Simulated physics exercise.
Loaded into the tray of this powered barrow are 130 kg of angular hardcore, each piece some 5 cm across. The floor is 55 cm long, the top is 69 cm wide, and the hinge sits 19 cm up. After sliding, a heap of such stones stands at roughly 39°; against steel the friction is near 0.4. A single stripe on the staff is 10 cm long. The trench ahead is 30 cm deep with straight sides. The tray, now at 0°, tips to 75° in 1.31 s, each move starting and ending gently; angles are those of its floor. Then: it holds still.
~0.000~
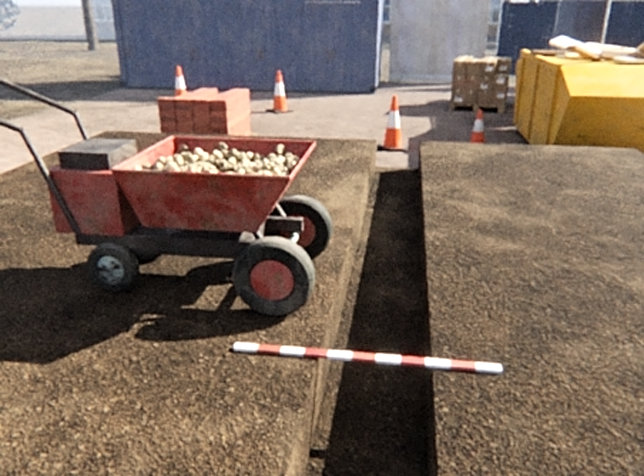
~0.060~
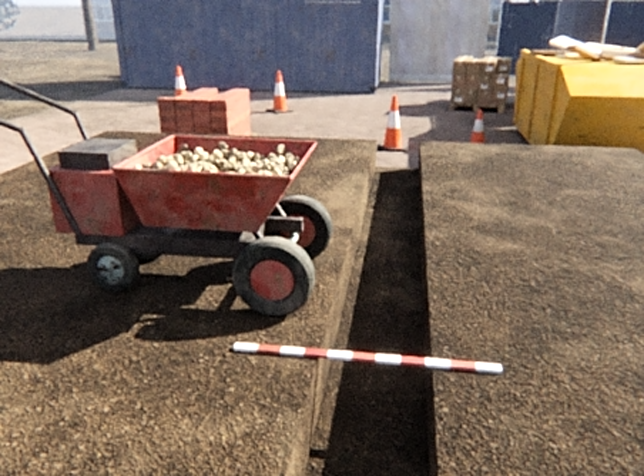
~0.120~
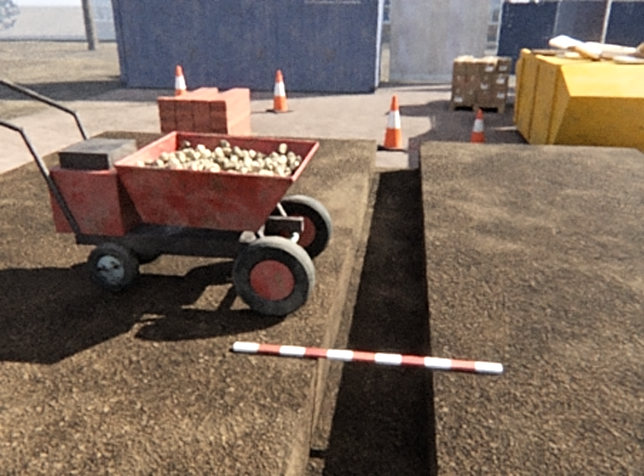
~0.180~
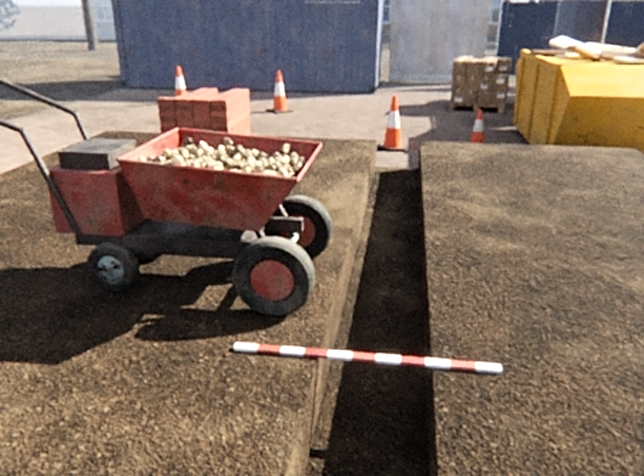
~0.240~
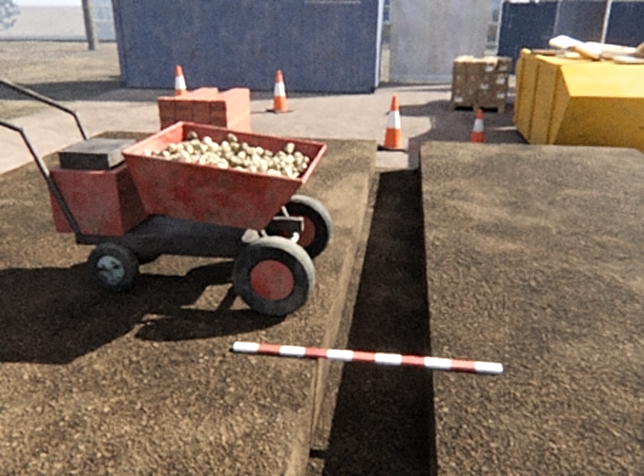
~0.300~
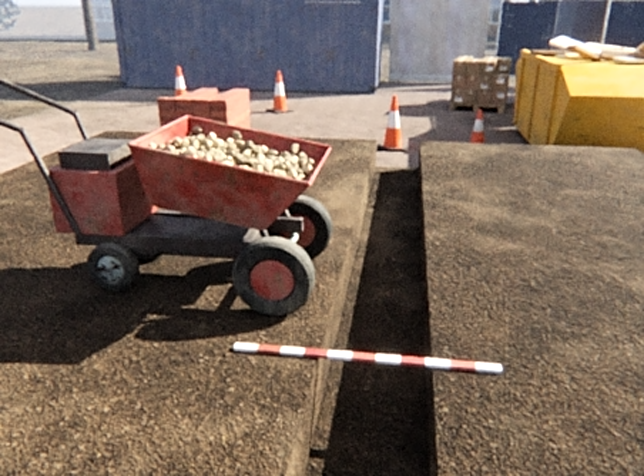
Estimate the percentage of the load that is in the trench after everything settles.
Roughly 70 per cent of the load.
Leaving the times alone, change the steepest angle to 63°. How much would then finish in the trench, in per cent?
Then about 25 per cent.
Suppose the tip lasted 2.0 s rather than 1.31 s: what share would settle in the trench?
In that case, around 80%.
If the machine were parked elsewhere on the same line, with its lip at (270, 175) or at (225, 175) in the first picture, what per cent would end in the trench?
That gives roughly 85 per cent and roughly 85 per cent.
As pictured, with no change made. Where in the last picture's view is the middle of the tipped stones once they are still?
I'd put it close to (404, 328).
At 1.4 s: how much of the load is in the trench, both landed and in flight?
By that point it's something like 20 in a hundred.
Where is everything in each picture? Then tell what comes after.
The first frame shows lip at (290, 178), floor tilted 0°, highest stones at (223, 154).
The second frame shows lip at (291, 178), floor tilted 0°, highest stones at (214, 155); the stones move at 0.1 m/s on average.
In the third frame, the tray is at 2°, its lip at (294, 179); the top of the load is at (208, 153); the stones move at 0.2 m/s on average.
In the fourth frame, the tray is at 4°, its lip at (298, 180); the top of the load is at (208, 148); the stones move at 0.4 m/s on average.
The fifth frame shows lip at (303, 182), floor tilted 7°, highest stones at (206, 145); the stones move at 0.4 m/s on average.
The sixth frame shows lip at (309, 184), floor tilted 10°, highest stones at (194, 141); the stones move at 0.5 m/s on average.
After 1.0 s the floor is at 63°; 100 % in the tray; the foremost stones are at (378, 230).
After 1.4 s the floor is at 75°; 71 % in the tray, 21 % in the trench, 8 % past the trench; the foremost stones are at (480, 312).
After 1.8 s the floor is at 75°; 46 % in the tray, 36 % in the trench, 18 % past the trench; the foremost stones are at (544, 302).
After 3.7 s the floor is at 75°; 12 % in the tray, 70 % in the trench, 18 % past the trench; the foremost stones are at (562, 307).
